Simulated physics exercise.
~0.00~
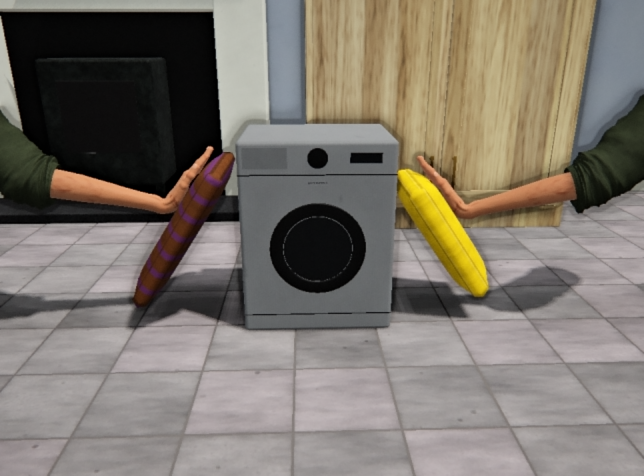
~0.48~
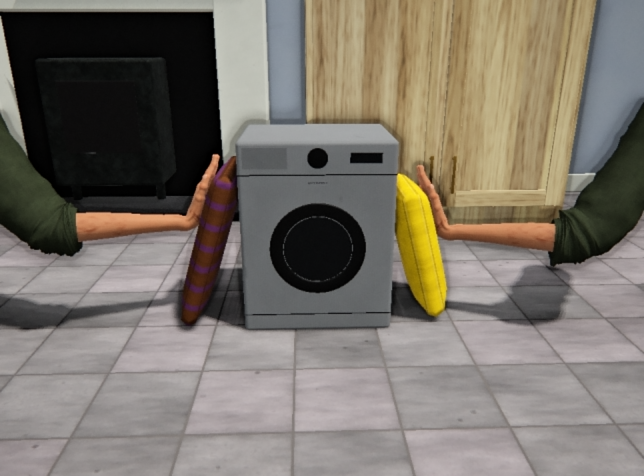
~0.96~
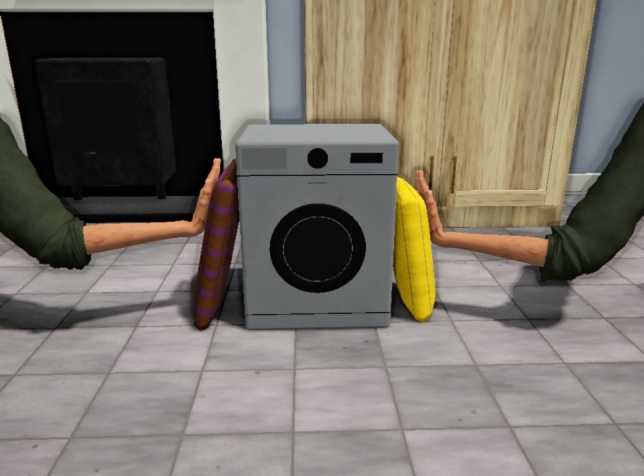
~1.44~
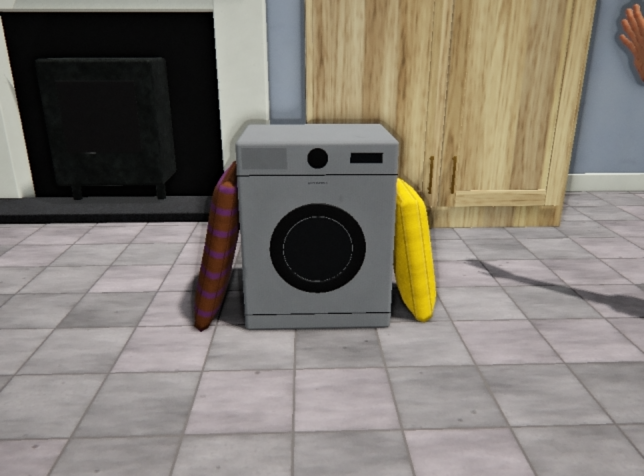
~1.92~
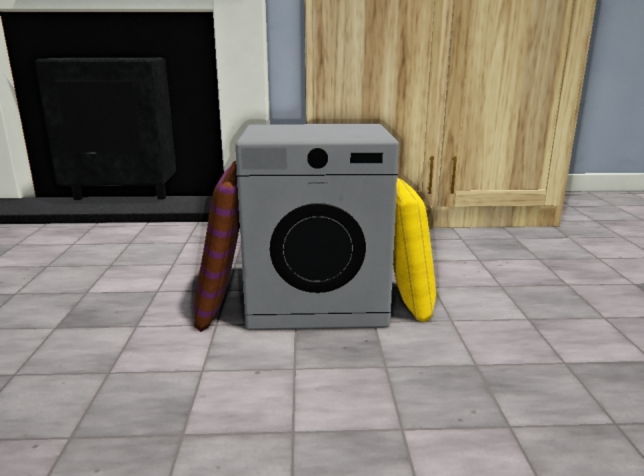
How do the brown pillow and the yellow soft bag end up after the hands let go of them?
Both stay propped up, with the brown pillow leaning on the left side of the grey machine and the yellow soft bag leaning on the right.
